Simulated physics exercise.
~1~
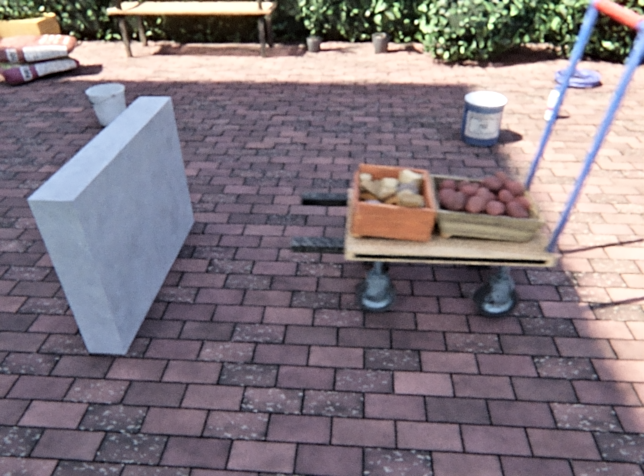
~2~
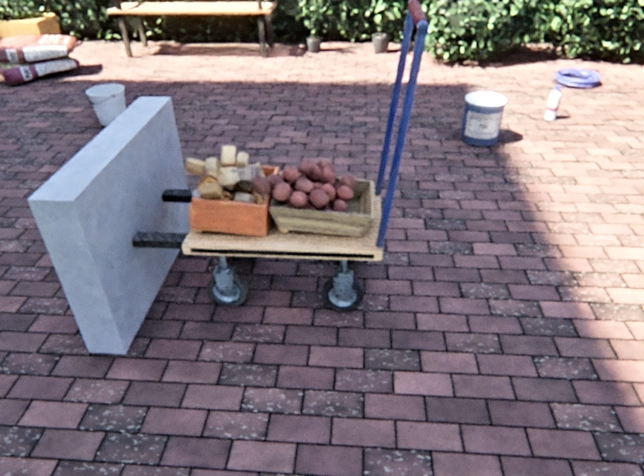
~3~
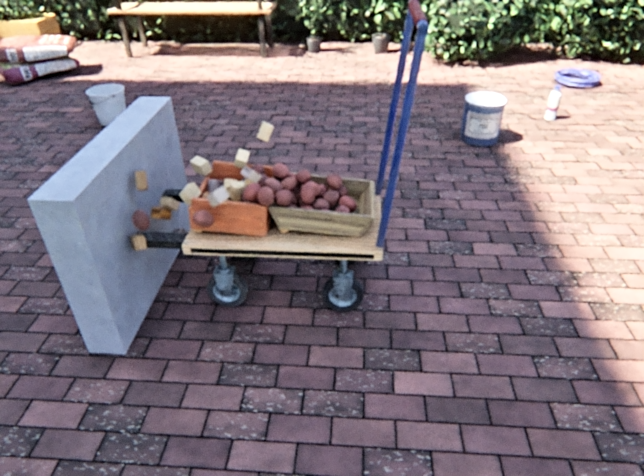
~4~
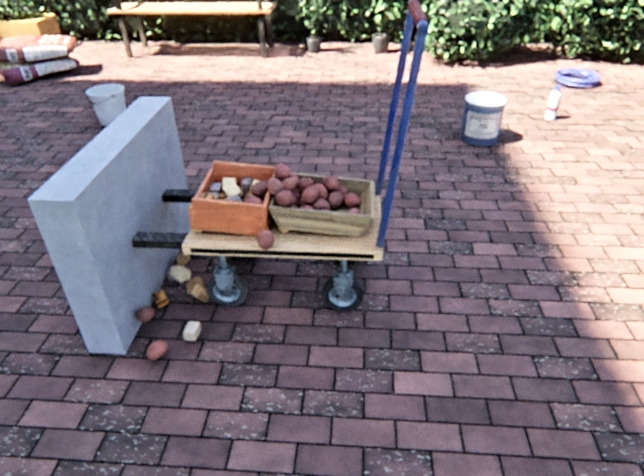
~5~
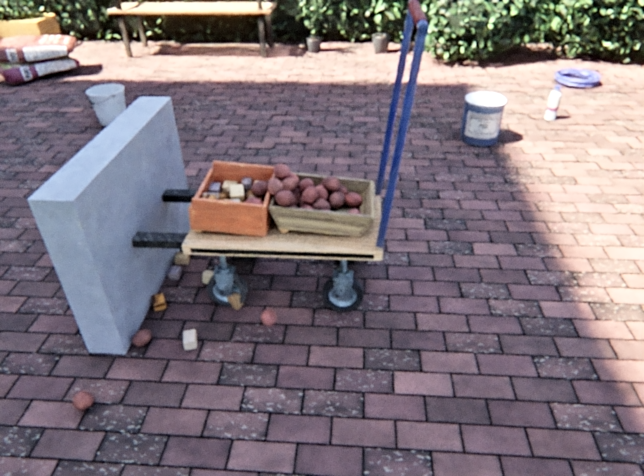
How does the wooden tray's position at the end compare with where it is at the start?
It starts over on the right side of the view, well away from the grey wall, and ends further left, near the middle of the view and much closer to the wall.
The clip opens on a sunny brick patio, where a trolley with a blue handle carries an orange tray of wooden blocks and a wooden tray of red potatoes, to the right of a thick grey wall. The trolley rolls left until it stops at the wall, and the goods surge toward it. Blocks fly up and over the low left end of the orange tray, while some potatoes spill leftward too. Loose pieces drop to the bricks and scatter below. At the end the trolley stands still, with both trays still holding goods and several pieces lying on the ground.
